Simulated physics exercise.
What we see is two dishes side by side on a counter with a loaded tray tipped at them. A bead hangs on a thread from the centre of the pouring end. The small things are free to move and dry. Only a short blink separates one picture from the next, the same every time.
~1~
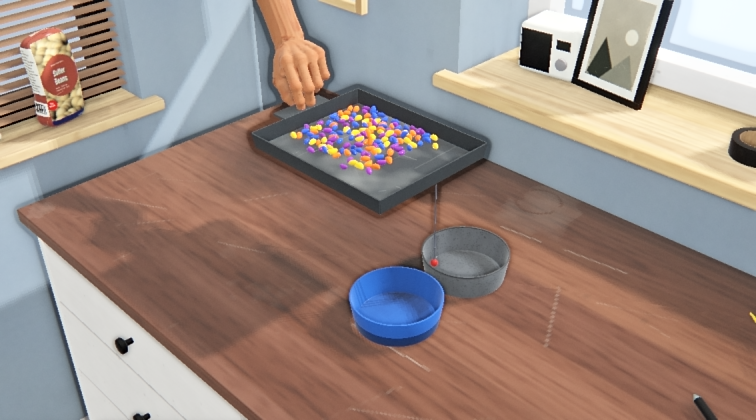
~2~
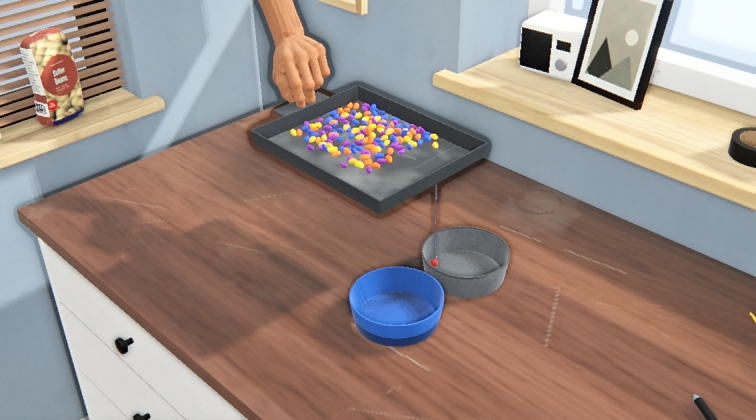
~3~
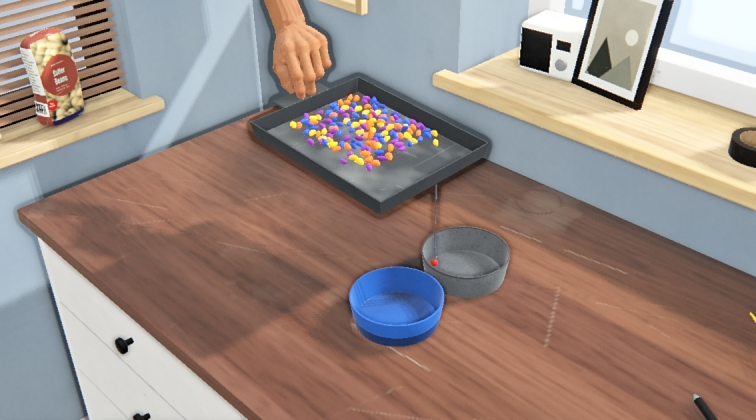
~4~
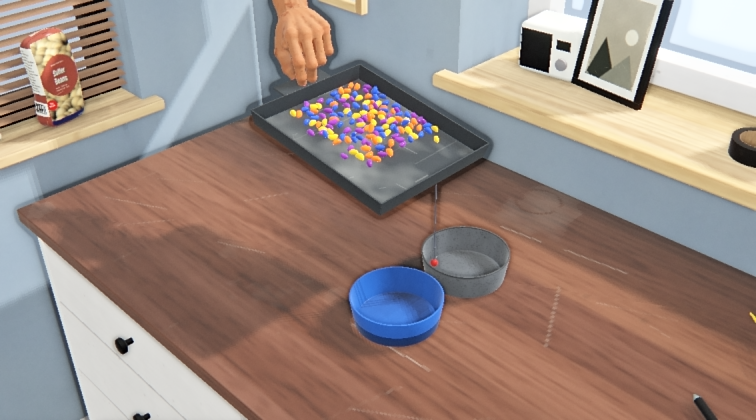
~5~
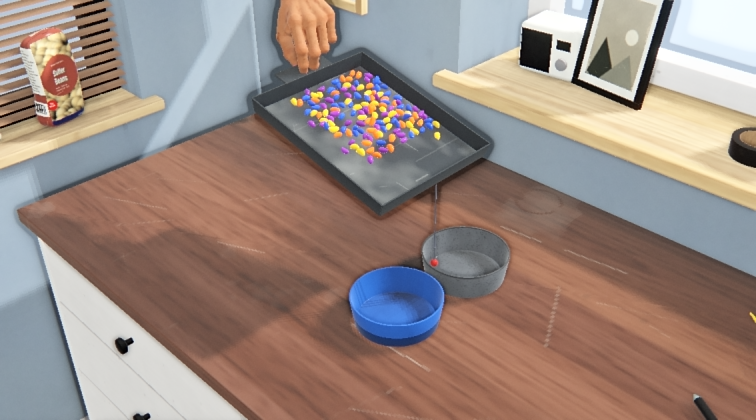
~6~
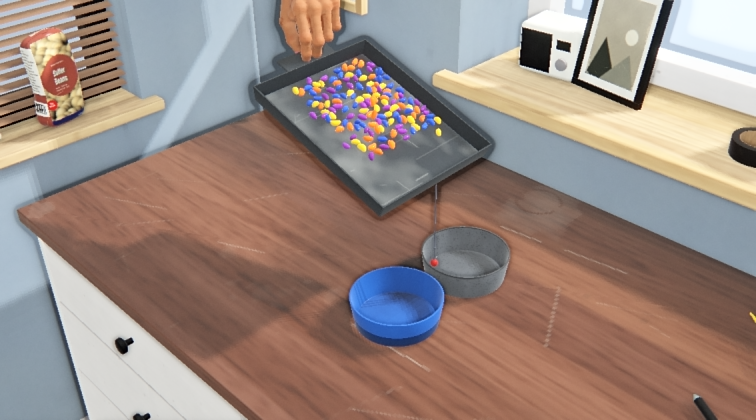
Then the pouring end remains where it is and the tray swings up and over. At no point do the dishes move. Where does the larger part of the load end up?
The larger part ends up in the left dish.
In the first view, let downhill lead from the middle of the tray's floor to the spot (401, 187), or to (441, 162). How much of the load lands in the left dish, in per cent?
In order: About 80, then 0 percent.
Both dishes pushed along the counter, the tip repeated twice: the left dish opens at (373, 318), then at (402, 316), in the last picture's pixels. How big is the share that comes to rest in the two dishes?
About 60 and 80 per cent.
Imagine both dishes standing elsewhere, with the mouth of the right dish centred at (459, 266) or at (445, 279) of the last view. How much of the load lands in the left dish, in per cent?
First placement: Some 30 %; second placement: Some 10 %.
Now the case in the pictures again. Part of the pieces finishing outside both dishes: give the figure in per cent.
Close to 60 %, give or take.
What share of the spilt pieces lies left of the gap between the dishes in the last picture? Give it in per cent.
0 per cent, about.
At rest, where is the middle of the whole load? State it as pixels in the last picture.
Close to (453, 328) in the last picture.
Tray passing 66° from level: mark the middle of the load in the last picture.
I'd put the middle of the pieces at roughly (437, 175).
Soon after the last picture, tray tipped steeply; nearly all on the tray; a small part in the air.
A little later, tray tipped past a quarter turn; about two thirds on the tray; a stray few in the left dish; a stray few in the right dish; about a quarter outside both; a small part in the air.
Later still, tray tipped past a quarter turn; about a third in the left dish; a small part in the right dish; about two thirds outside both.
At rest, tray tipped past a quarter turn; about a third in the left dish; a small part in the right dish; about two thirds outside both.
